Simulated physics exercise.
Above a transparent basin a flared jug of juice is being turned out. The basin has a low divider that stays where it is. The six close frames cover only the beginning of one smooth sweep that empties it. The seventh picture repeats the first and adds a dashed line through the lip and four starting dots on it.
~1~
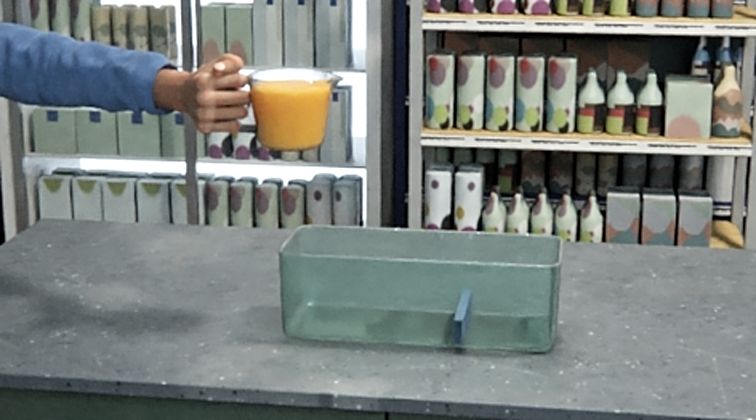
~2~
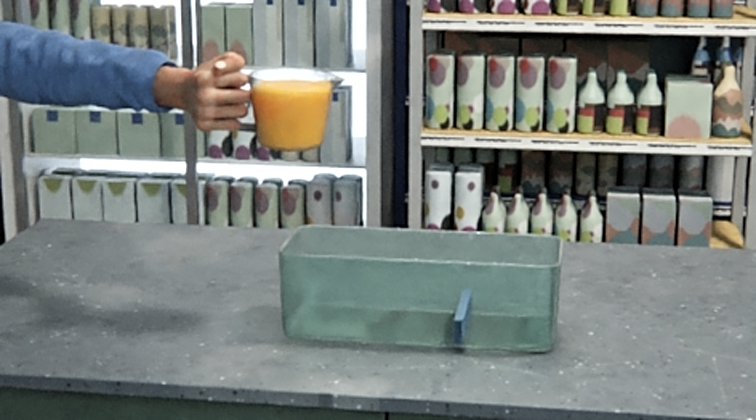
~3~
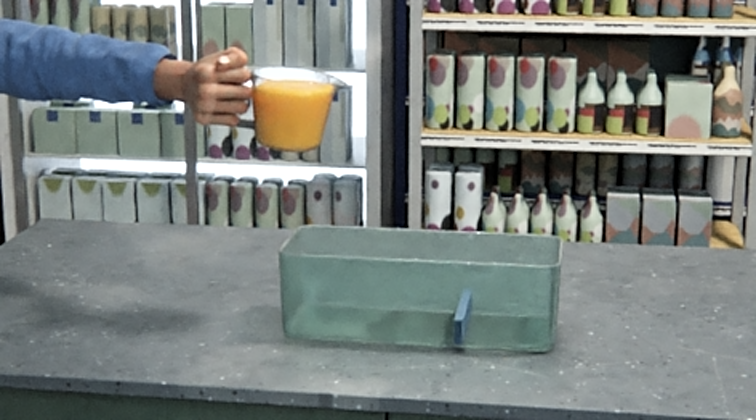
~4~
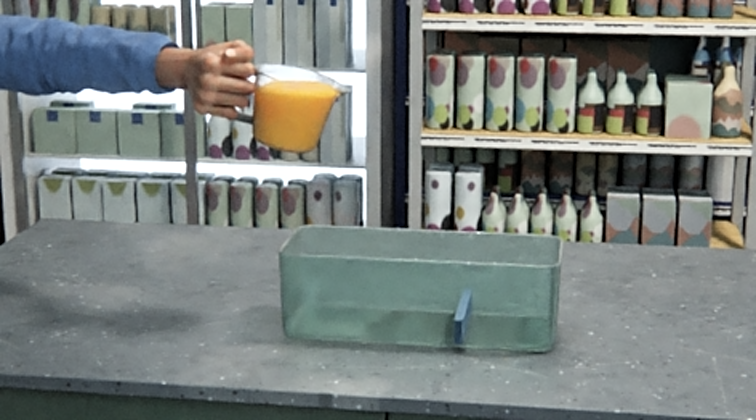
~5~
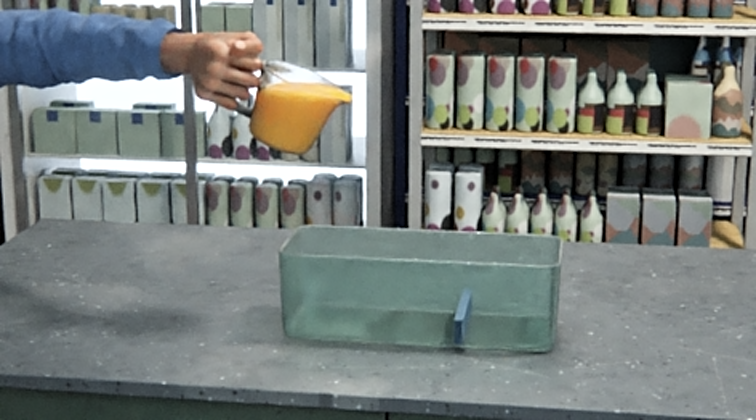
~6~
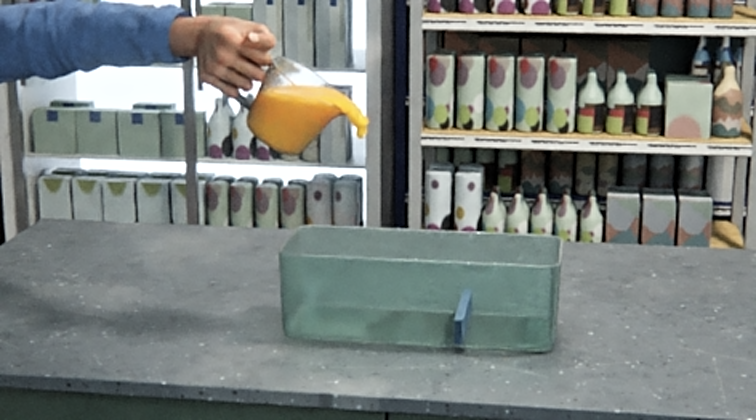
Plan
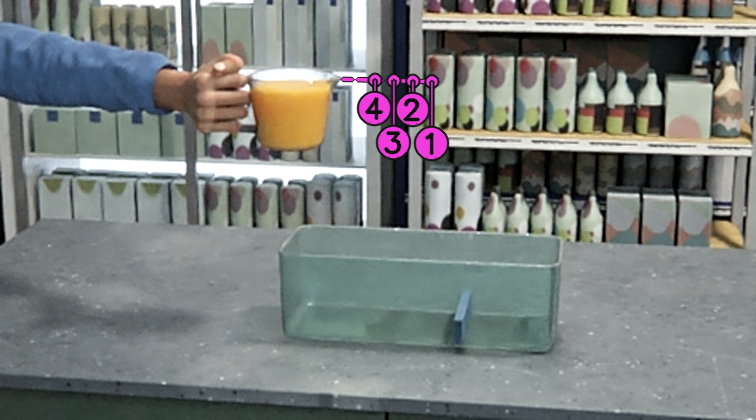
Hand holding a glass jug of orange juice above a clear basin, tilting it rightward until juice starts spilling over the lip.
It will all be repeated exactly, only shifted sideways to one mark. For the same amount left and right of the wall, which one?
2.
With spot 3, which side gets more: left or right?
The left one.
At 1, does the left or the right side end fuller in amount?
More ends on the right.
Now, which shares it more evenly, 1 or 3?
1.
In magenta, 1 at (431, 81); 2 at (412, 81); 3 at (393, 80); 4 at (375, 80).
For spot 1, about 28 % ends left of the wall and 71 % right of it.
For spot 2, about 53 % ends left of the wall and 45 % right of it.
For spot 3, about 84 % ends left of the wall and 12 % right of it; 4 % is lost outside.
For spot 4, about 88 % ends left of the wall and 9 % right of it; 3 % is lost outside.
